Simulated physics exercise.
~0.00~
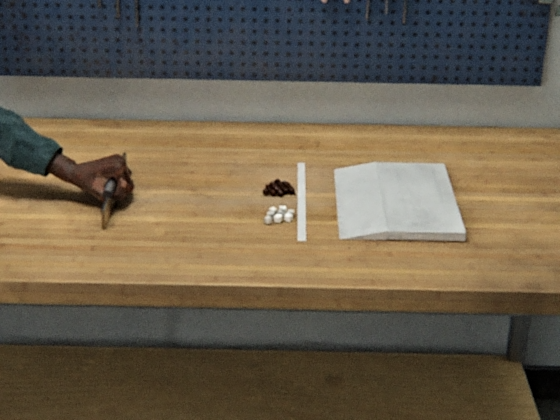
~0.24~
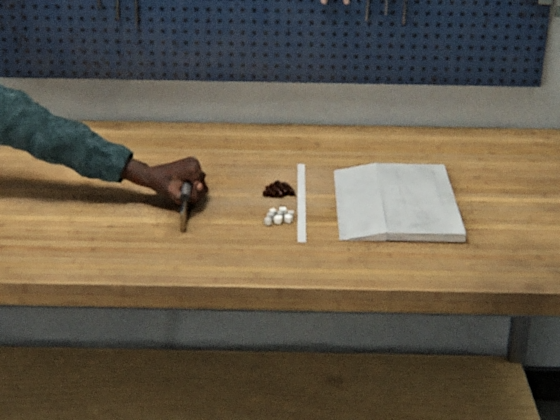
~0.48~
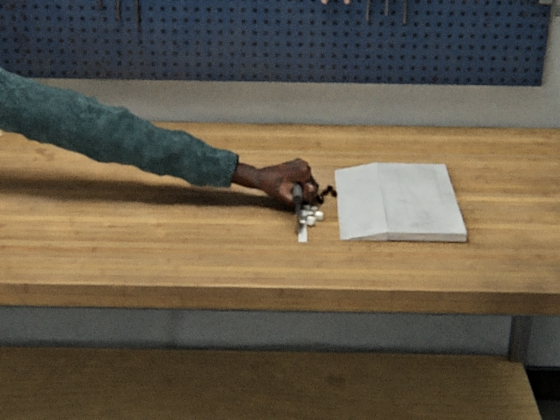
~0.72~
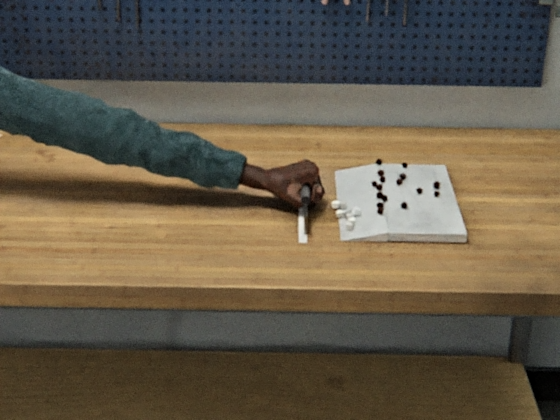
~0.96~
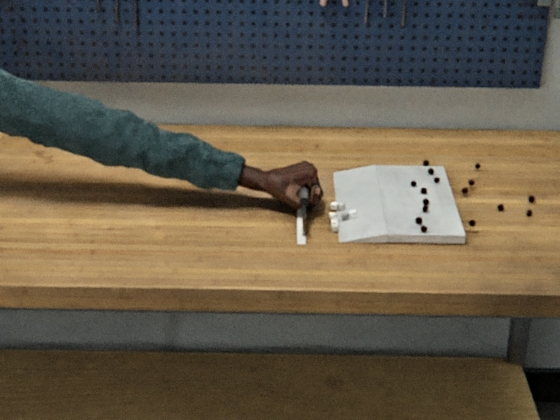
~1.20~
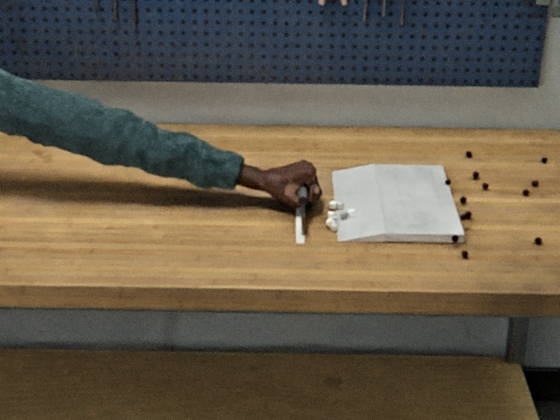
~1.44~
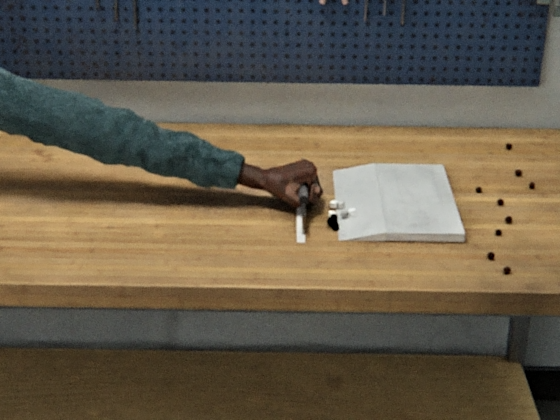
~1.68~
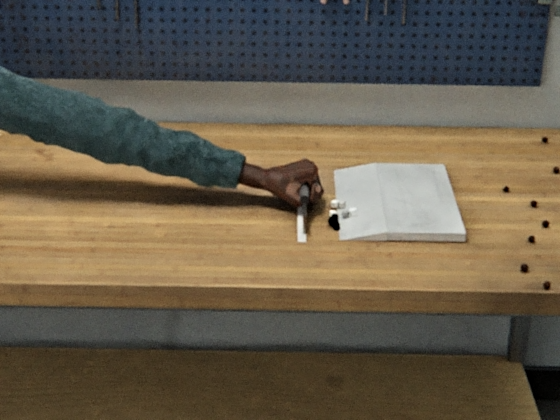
A hand shoves two small piles rightward; dark bits scatter beyond the ramp, white ones stay near its left edge.
